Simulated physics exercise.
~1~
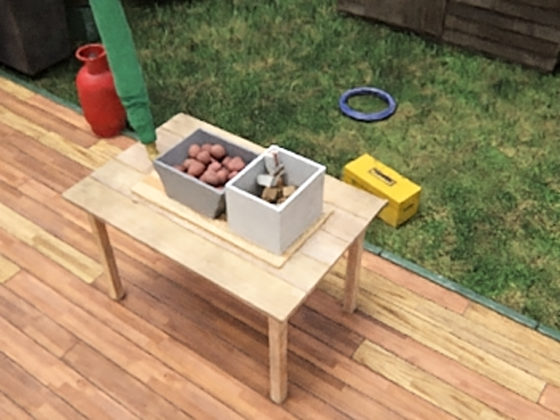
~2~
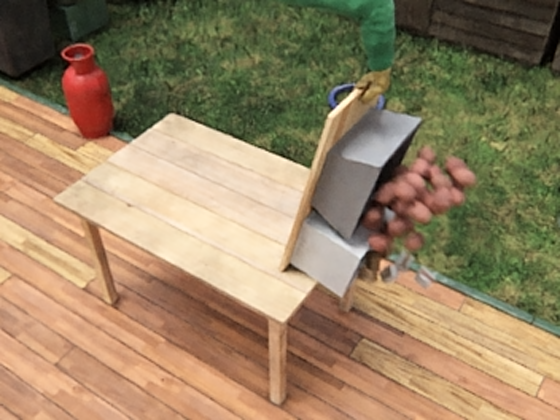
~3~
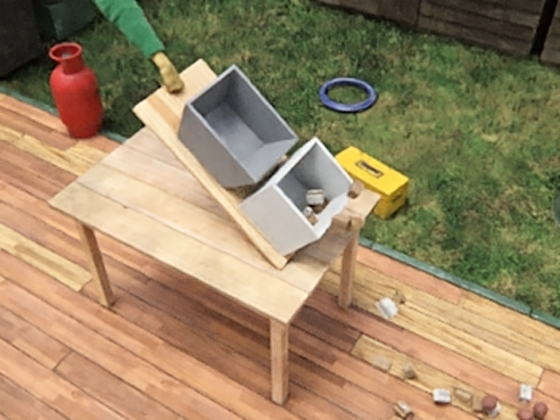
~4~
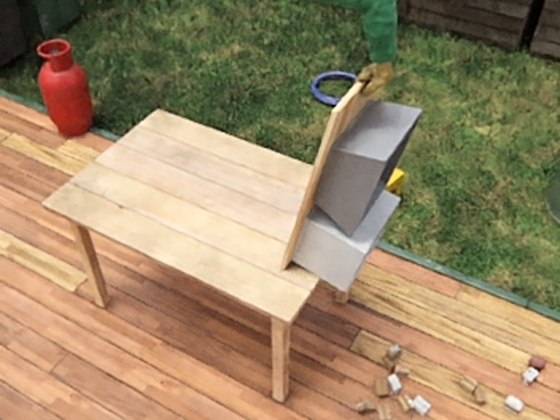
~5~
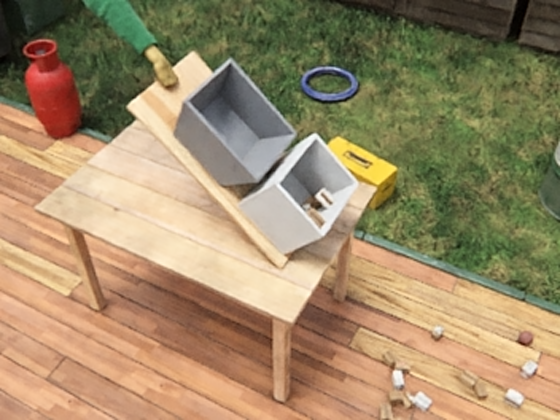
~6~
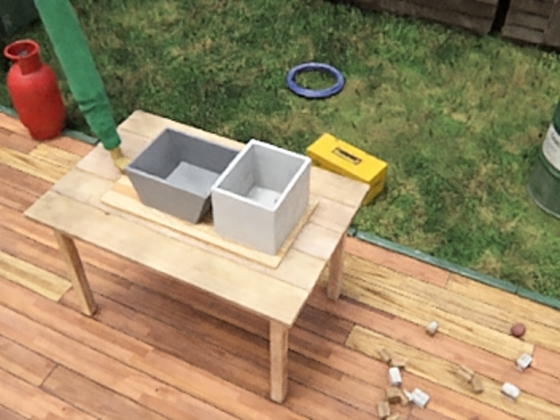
On a wooden deck beside a lawn, a green-sleeved arm tipped a board with two tubs steeply rightward, spilling red potatoes and little parcels, lowered it partway, raised it again, then laid it flat, leaving the grey tub empty and parcels scattered below.
